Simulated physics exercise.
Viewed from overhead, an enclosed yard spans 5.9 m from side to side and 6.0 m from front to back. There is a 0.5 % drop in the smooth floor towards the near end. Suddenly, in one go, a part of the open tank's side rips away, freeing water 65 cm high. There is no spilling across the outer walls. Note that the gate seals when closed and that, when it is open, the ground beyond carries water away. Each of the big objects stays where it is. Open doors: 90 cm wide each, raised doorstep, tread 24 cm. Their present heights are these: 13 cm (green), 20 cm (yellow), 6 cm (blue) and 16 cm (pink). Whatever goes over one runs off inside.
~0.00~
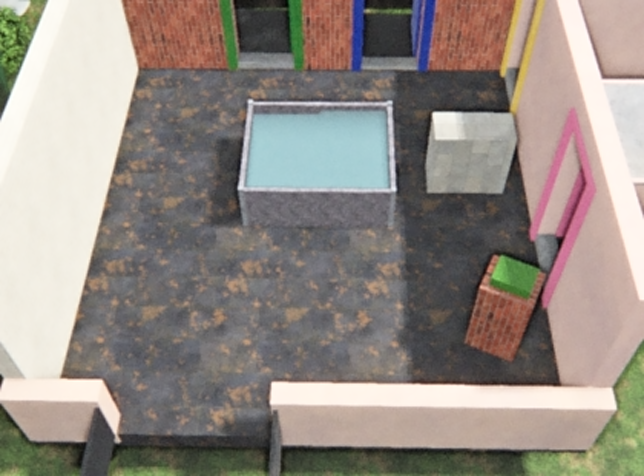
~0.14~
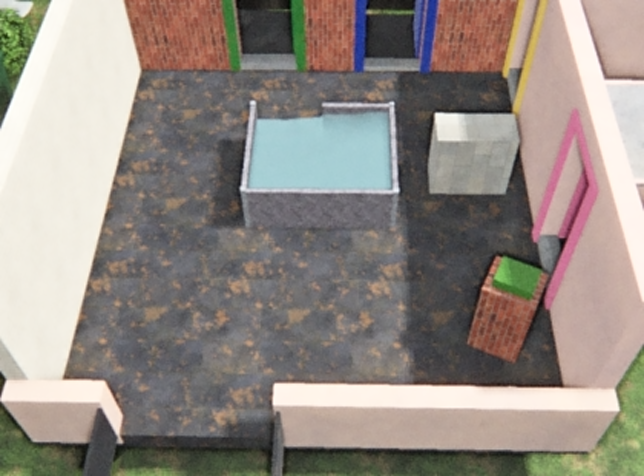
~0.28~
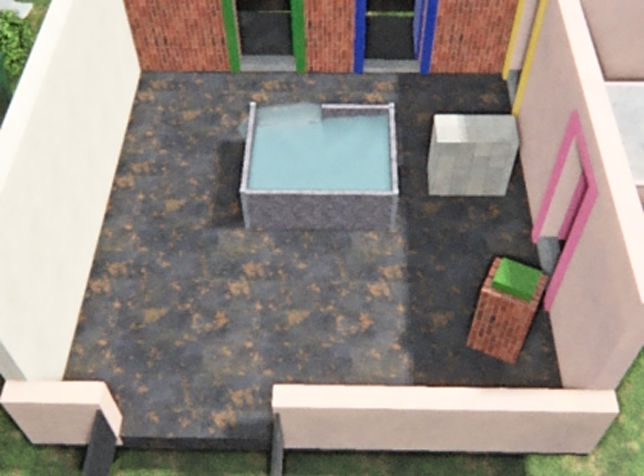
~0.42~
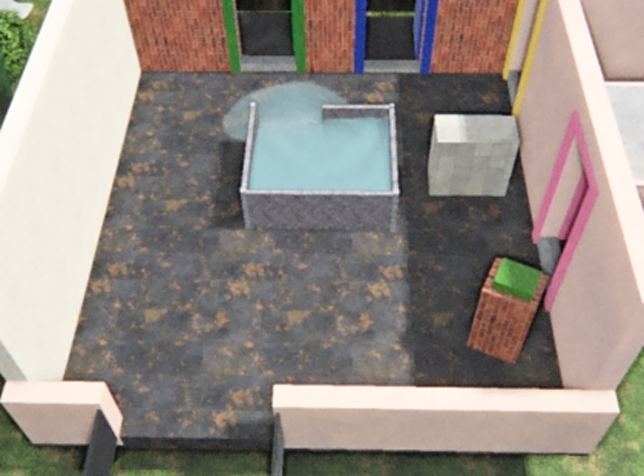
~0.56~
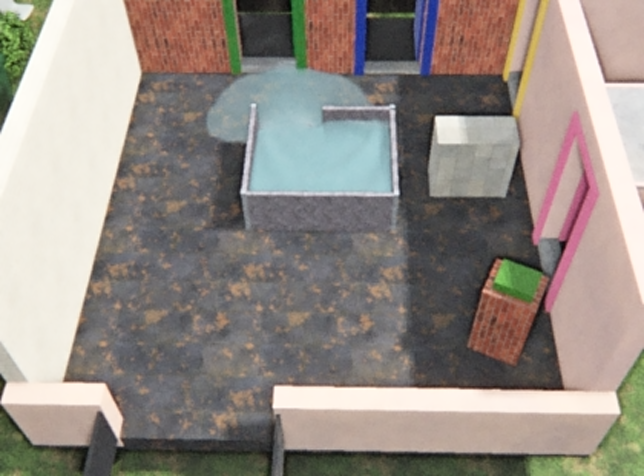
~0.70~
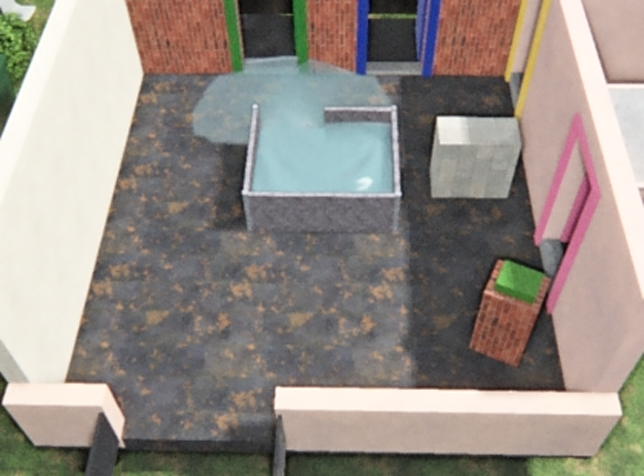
Water poured out through a gap that opened in the far side of a raised tank in a walled yard, spreading over the dark floor behind it and reaching the green door.
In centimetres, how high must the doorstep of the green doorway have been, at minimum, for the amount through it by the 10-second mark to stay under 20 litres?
It must have been at least 32 cm high.
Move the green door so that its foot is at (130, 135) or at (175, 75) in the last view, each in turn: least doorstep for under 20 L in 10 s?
You'd want about 11.0 cm there first, then about 21 cm.
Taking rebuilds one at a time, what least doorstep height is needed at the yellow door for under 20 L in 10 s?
At yellow, about 11.5 cm.
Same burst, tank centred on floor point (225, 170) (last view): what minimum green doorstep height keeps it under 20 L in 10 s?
Then it needs to be around 16 cm high.
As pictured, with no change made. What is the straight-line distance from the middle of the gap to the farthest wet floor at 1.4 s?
The front sits around 3.0 m out.
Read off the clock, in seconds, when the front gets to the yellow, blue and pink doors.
Yellow at 1.8 s, blue at 0.9 s and pink at 3.6 s.
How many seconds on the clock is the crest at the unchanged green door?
At about 1.4 s.
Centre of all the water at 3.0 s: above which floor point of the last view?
My guess is close to (299, 140).
After 1.4 s water covers 15 % of the floor, deepest (36 cm) near (288, 76); 35 cm at the green door, 91 litres in over its 13 cm doorstep.
After 3.0 s water covers 40 % of the floor, deepest (26 cm) near (144, 75); 23 cm at the green door, 246 litres in over its 13 cm doorstep.
After 10.0 s water covers 90 % of the floor, deepest (8 cm) near (57, 417); 6 cm at the green door, 288 litres in over its 13 cm doorstep.
At the green door as built, the water arrived by 0.6 s and peaked near 35 cm at 1.4 s.
Run again over the same 10 s with other heights there, 49 litres in over 27.5 cm, 3 litres over 37 cm. The limit of 20 litres is kept from about 32 cm up.
